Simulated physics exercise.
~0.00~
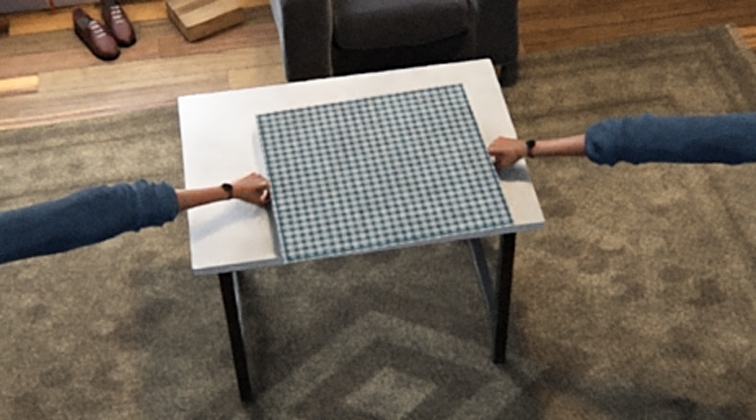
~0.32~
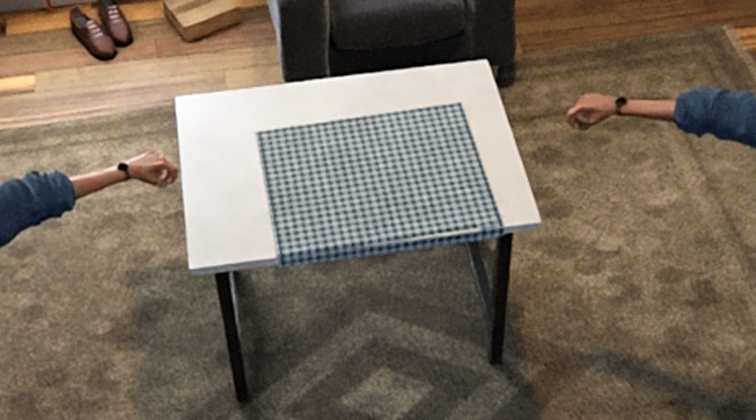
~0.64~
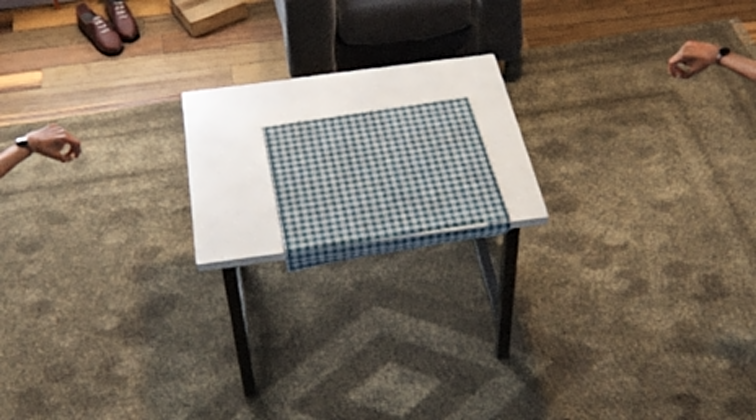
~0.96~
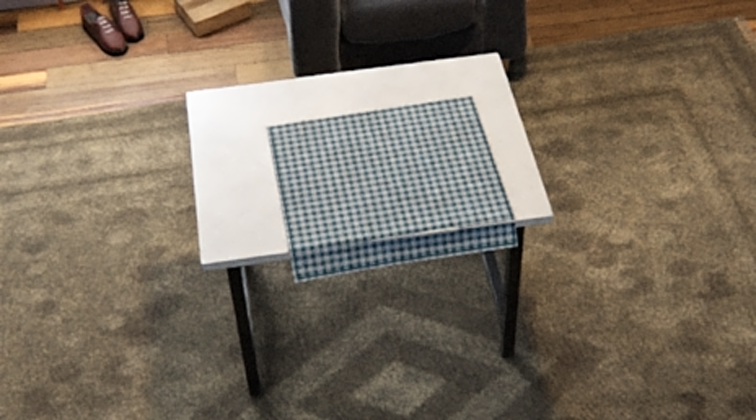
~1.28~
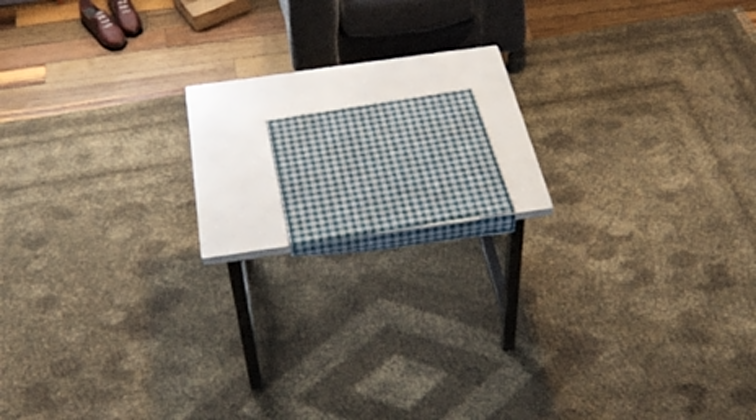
A blue and white checked cloth lies flat on a white table with dark legs, seen from above in a room with a patterned brown rug. A dark grey armchair stands behind, with reddish-brown shoes and a wooden box on the floorboards at upper left. Two hands in blue sleeves, each with a dark wristband, hold the cloth's left and right sides. They let go and draw apart, leaving the view as the cloth shifts slightly forward and its front edge droops over the table's near side. The hanging strip swings out a little, then settles back, and the cloth stays on the table.
